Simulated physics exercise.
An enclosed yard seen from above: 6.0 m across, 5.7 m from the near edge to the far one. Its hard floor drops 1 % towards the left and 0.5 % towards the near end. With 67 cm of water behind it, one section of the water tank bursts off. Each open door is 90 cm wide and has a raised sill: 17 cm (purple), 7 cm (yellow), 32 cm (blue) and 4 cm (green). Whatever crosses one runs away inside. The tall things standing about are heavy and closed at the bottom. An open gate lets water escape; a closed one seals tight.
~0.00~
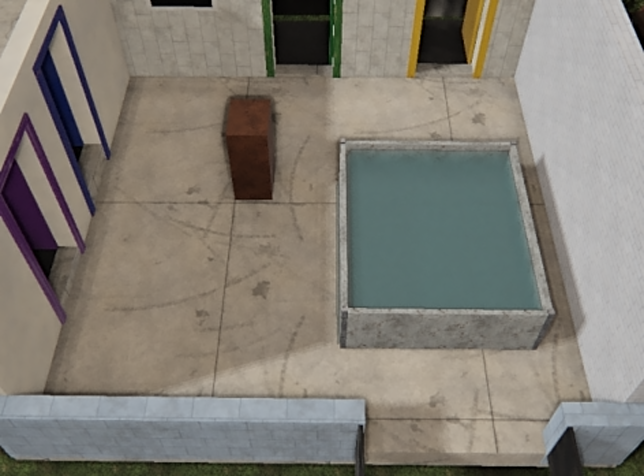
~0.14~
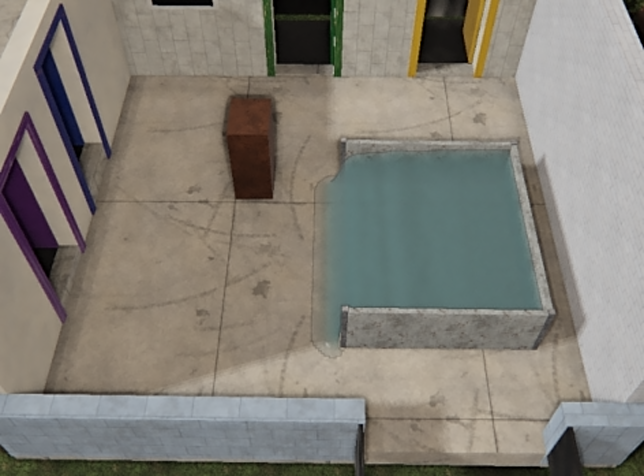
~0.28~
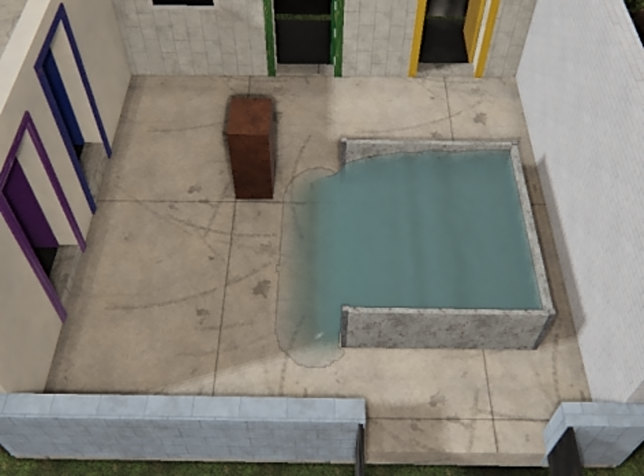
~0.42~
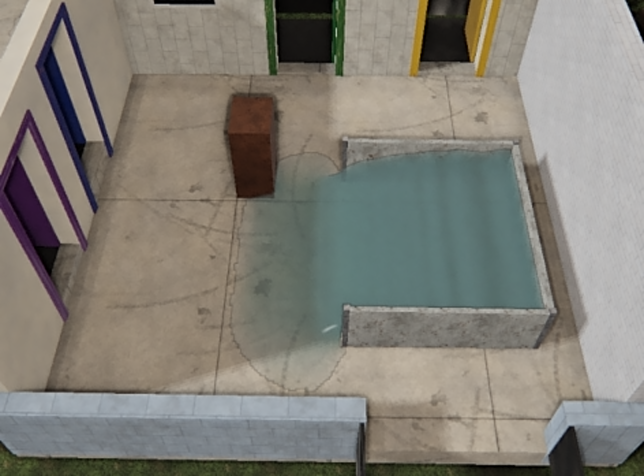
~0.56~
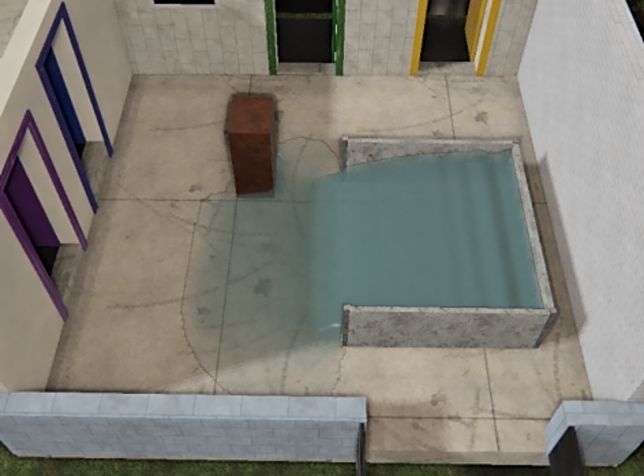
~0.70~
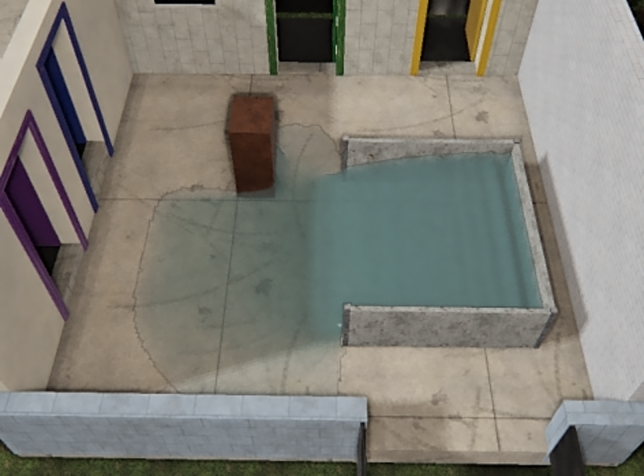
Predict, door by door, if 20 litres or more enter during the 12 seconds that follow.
Door by door: At the purple door it passes the limit; at the yellow door it exceeds the limit; at the blue door it keeps below the limit; at the green door it passes the limit.
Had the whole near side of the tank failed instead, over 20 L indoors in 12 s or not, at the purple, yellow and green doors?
Against that limit: Purple under, yellow under, green not over.
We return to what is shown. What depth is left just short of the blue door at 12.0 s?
About 7.5 cm.
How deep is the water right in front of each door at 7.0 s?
In cm: Purple 12, yellow 7, blue 13, green 7.
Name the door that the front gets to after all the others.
The yellow one.
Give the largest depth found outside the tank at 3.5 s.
Roughly 30 cm.
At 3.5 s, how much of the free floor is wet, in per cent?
Some 70 per cent of it.
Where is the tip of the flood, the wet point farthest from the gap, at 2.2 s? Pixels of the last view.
At about (133, 78).
After 1.4 s water covers 50 % of the floor and is deepest (42 cm) near (90, 235); purple door 37 cm at the sill, 37 L in, yellow door not reached, blue door 21 cm at the sill, 0 L in, green door not reached.
After 2.2 s water covers 60 % of the floor and is deepest (48 cm) near (43, 407); purple door 42 cm at the sill, 163 L in, yellow door not reached, blue door 26 cm at the sill, 0 L in, green door 8 cm at the sill, 22 L in.
After 3.5 s water covers 70 % of the floor and is deepest (30 cm) near (38, 423); purple door 30 cm at the sill, 313 L in, yellow door 3 cm at the sill, 0 L in, blue door 19 cm at the sill, 0 L in, green door 9 cm at the sill, 69 L in.
After 7.0 s water covers 100 % of the floor and is deepest (18 cm) near (524, 156); purple door 12 cm at the sill, 350 L in, yellow door 7 cm at the sill, 0 L in, blue door 13 cm at the sill, 0 L in, green door 7 cm at the sill, 117 L in.
After 12.0 s water covers 100 % of the floor and is deepest (14 cm) near (361, 427); purple door 9 cm at the sill, 350 L in, yellow door 9 cm at the sill, 49 L in, blue door 8 cm at the sill, 0 L in, green door 10 cm at the sill, 137 L in.
